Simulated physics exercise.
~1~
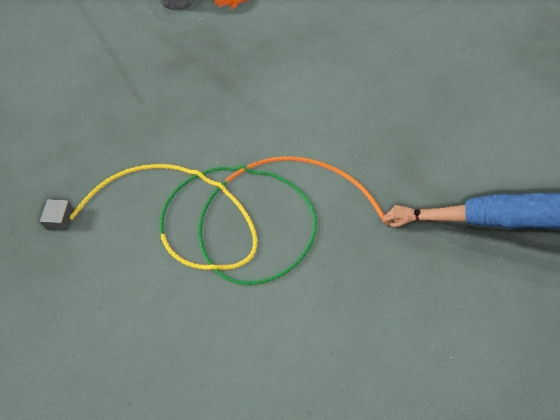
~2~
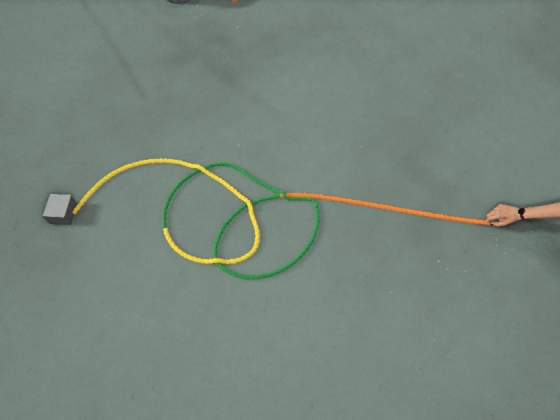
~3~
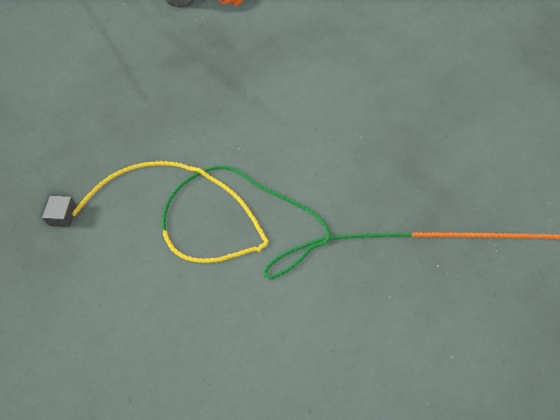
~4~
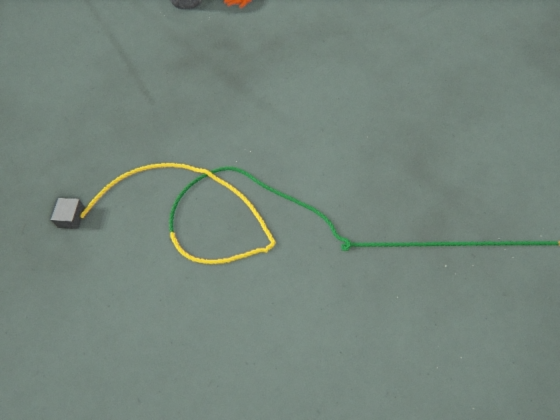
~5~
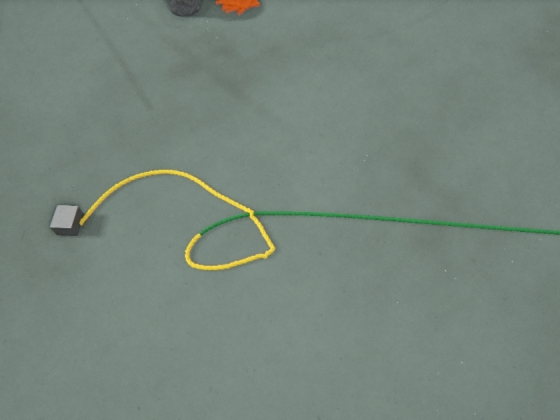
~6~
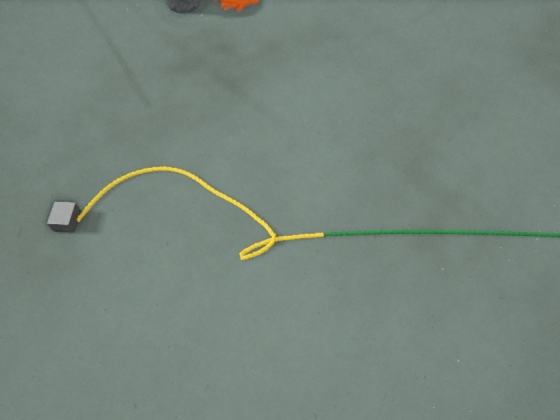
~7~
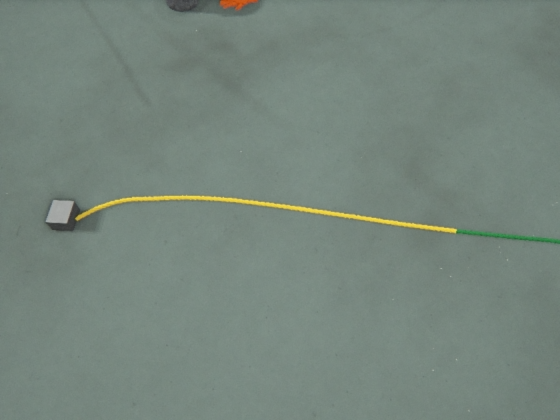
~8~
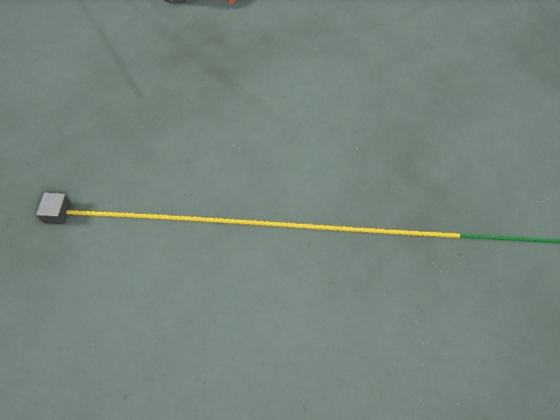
A rope dyed yellow, green and orange lies in overlapping loops on a grey-green workshop floor, seen from above, its yellow left end fixed to a small dark block with a pale top. A hand and blue-sleeved arm at the right hold the orange end and carry it straight right, out of view. The green loops shrink and pull out first, then the yellow loop tightens to a small one and opens. The yellow section flattens into a gentle curve. Finally the visible rope stretches taut and straight from the block to the right edge, with no knot showing.
